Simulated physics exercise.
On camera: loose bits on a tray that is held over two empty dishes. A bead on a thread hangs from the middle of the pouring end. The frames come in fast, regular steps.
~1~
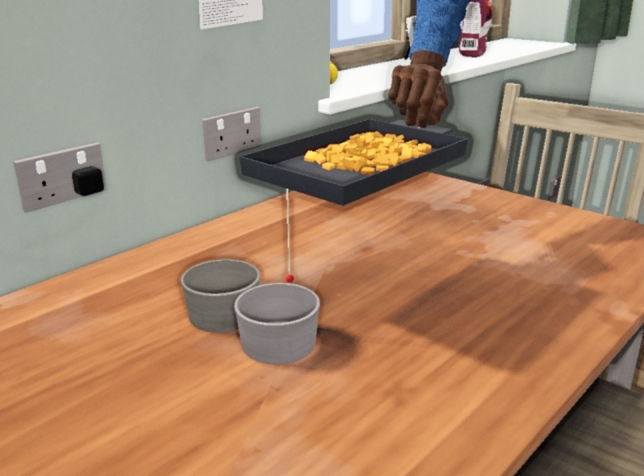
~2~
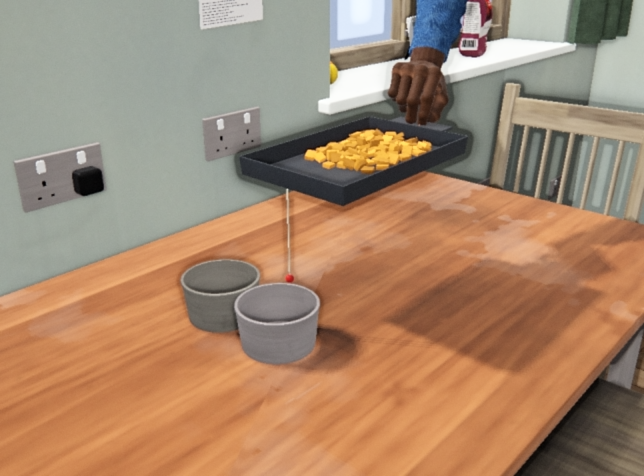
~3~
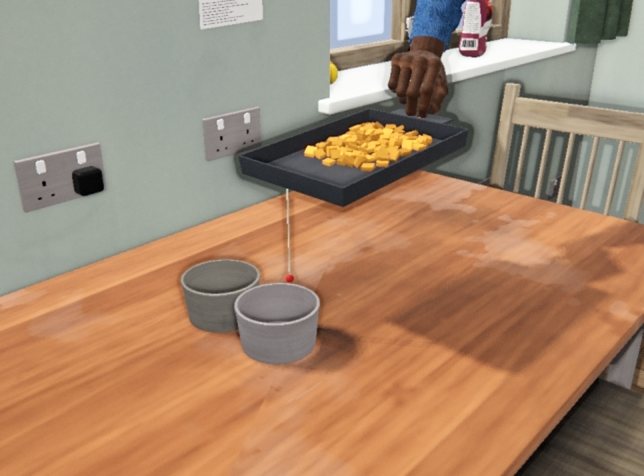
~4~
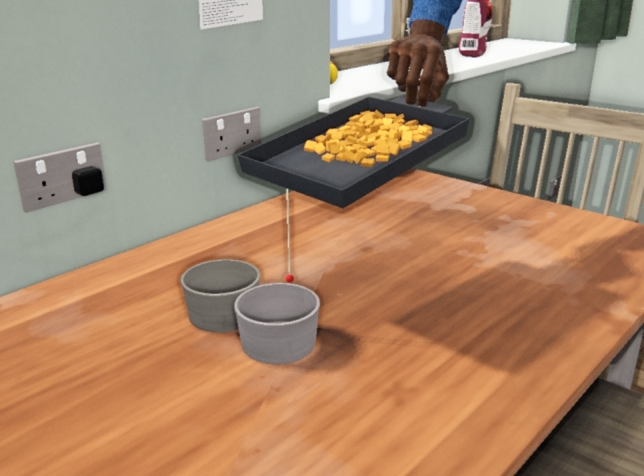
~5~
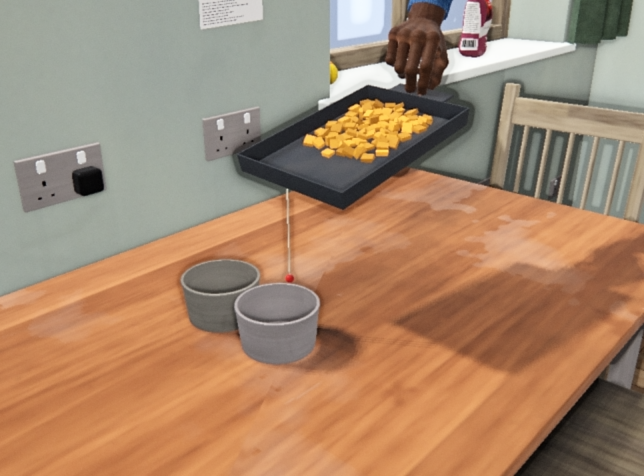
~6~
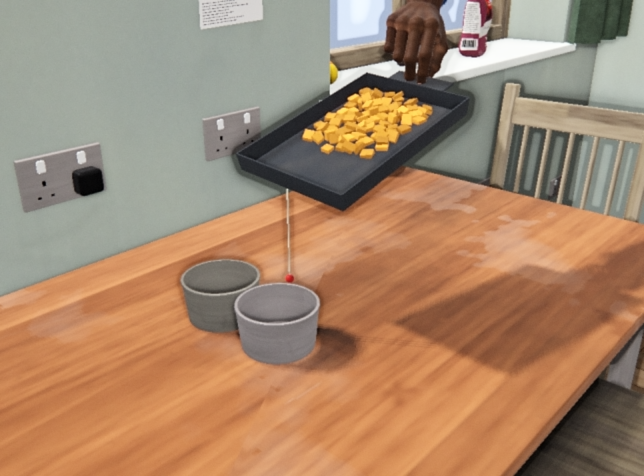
To begin with, a hand holds a dark tray of small orange-yellow pieces nearly level above two empty grey dishes on a wooden table. The hand then raises the far end, tilting the tray gradually more steeply toward the dishes, while the pieces stay bunched together and the red bead hangs still.
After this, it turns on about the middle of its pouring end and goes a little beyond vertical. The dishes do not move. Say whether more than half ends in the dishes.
They take under half between them.
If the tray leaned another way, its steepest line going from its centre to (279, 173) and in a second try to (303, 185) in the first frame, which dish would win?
In turn: The dish on the left; the right dish.
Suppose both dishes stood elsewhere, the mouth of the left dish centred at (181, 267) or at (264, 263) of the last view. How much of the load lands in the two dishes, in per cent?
The first gives 0 %, the second 0 %.
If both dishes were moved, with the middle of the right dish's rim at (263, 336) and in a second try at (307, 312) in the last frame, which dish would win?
First the right dish, then the right-hand dish.
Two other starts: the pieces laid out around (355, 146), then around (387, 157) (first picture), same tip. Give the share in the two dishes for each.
Roughly 30 per cent, and 30 per cent.
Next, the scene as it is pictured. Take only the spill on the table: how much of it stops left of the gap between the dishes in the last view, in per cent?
Some 20 per cent.
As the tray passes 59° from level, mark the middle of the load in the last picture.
Near (317, 179).
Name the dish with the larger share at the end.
That is the right dish.
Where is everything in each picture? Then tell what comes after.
In the first frame, corners of the pouring end (242, 156) and (343, 185), level; middle of the load (370, 153), small crackers; left dish (192, 306); right dish (248, 336); bead on its thread (290, 279).
In the second frame, corners of the pouring end (242, 156) and (343, 186), level; middle of the load (370, 151).
In the third frame, corners of the pouring end (241, 155) and (343, 187), tipped barely, lowest at the right corner; middle of the load (370, 146).
In the fourth frame, corners of the pouring end (240, 155) and (342, 189), tipped a little, lowest at the right corner; middle of the load (370, 138).
In the fifth frame, corners of the pouring end (239, 154) and (342, 191), tipped a little, lowest at the right corner; middle of the load (370, 130).
In the sixth frame, corners of the pouring end (238, 153) and (341, 193), tipped clearly, lowest at the right corner; middle of the load (369, 122); left dish (192, 306); right dish (248, 336).
Just after the last frame, tray tipped steeply; almost all on the tray; about a tenth in the air.
A moment on, tray tipped right over; the larger part on the tray; about a tenth in the right dish; roughly a quarter outside both; just a few in the air.
Further on, tray tipped past a quarter turn; roughly a third in the right dish; roughly two thirds outside both.
When it is over, tray tipped past a quarter turn; roughly a third in the right dish; not one in the left dish; roughly two thirds outside both.
